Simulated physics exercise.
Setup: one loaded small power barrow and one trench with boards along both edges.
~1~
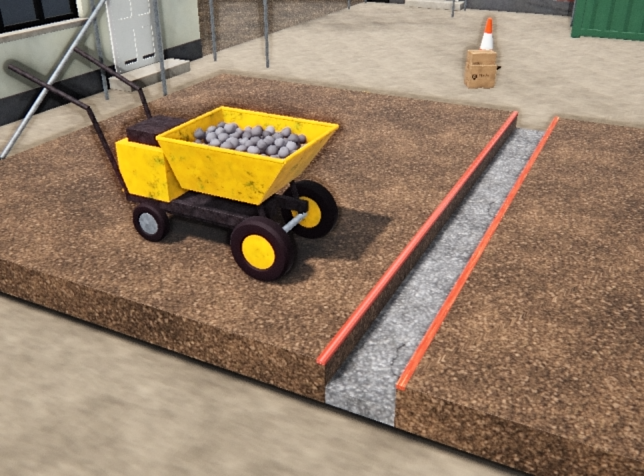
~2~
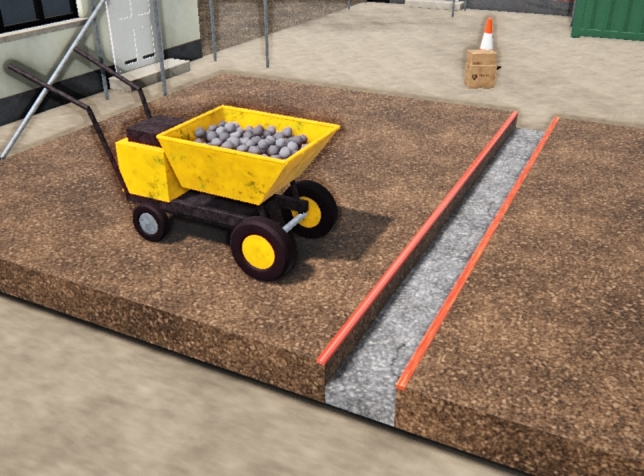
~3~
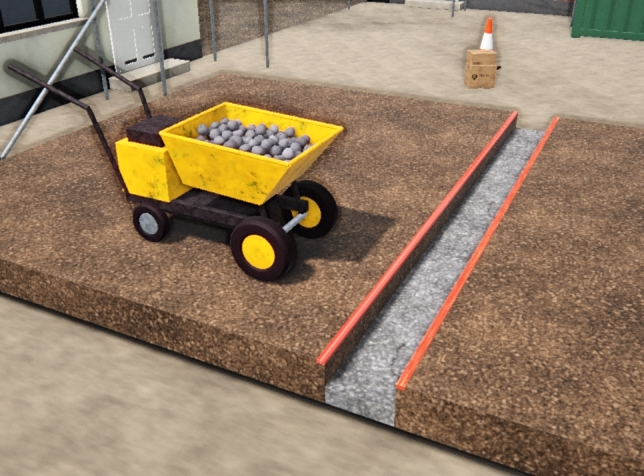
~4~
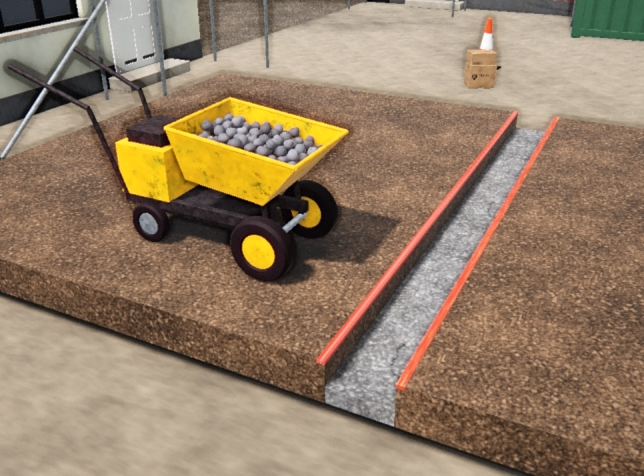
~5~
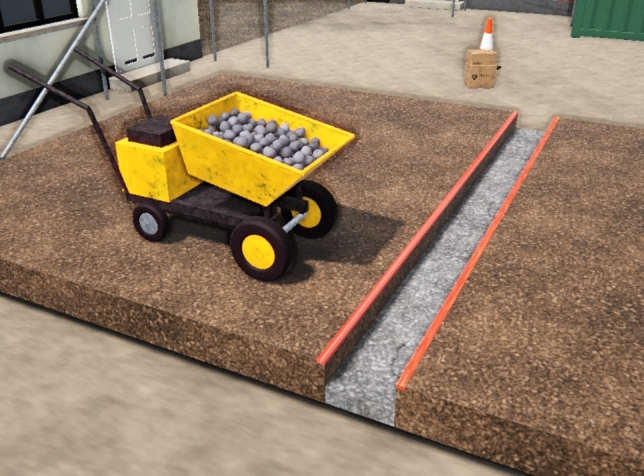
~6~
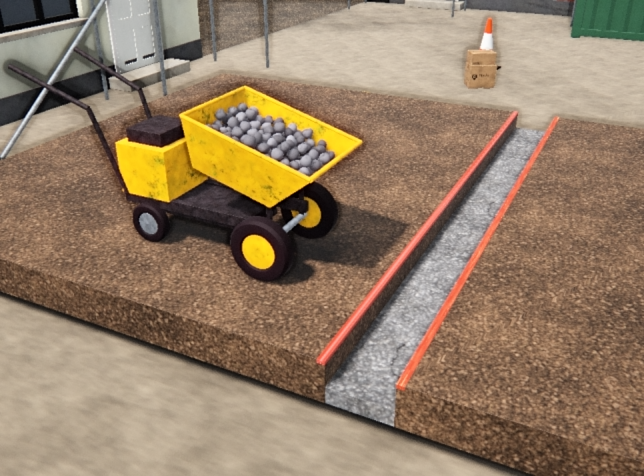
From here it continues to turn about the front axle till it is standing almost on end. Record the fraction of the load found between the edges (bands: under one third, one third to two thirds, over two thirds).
Okay, so the amount in the trench ends beyond the two-thirds mark.
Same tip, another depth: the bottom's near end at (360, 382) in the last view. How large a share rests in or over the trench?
It would be close to 70 percent.
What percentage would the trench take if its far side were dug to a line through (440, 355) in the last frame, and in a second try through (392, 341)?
Roughly 90 per cent, then roughly 60 per cent.
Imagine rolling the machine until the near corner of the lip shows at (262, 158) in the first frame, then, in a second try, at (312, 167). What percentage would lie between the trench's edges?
From the first spot you get 60 percent, and from the second 90 percent.
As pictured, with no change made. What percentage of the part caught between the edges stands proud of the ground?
15 %, roughly.
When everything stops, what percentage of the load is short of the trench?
Result: Some 5 % of the load.
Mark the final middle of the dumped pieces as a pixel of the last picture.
I'd mark it at roughly (413, 297).
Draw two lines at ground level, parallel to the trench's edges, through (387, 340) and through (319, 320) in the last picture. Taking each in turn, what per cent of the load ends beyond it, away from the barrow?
Around 30 per cent for the first, and 90 per cent for the second.
Just after the last frame, skip tipped steeply; every one in the skip.
A moment on, skip tipped right over; the larger part in the skip; roughly a quarter in or heaped over the trench; just a few falling.
Further on, skip tipped right over; about a tenth in the skip; just a few short of the trench; the larger part in or heaped over the trench.
When it is over, skip tipped right over; about a tenth in the skip; about a tenth short of the trench; the larger part in or heaped over the trench; not one beyond it.
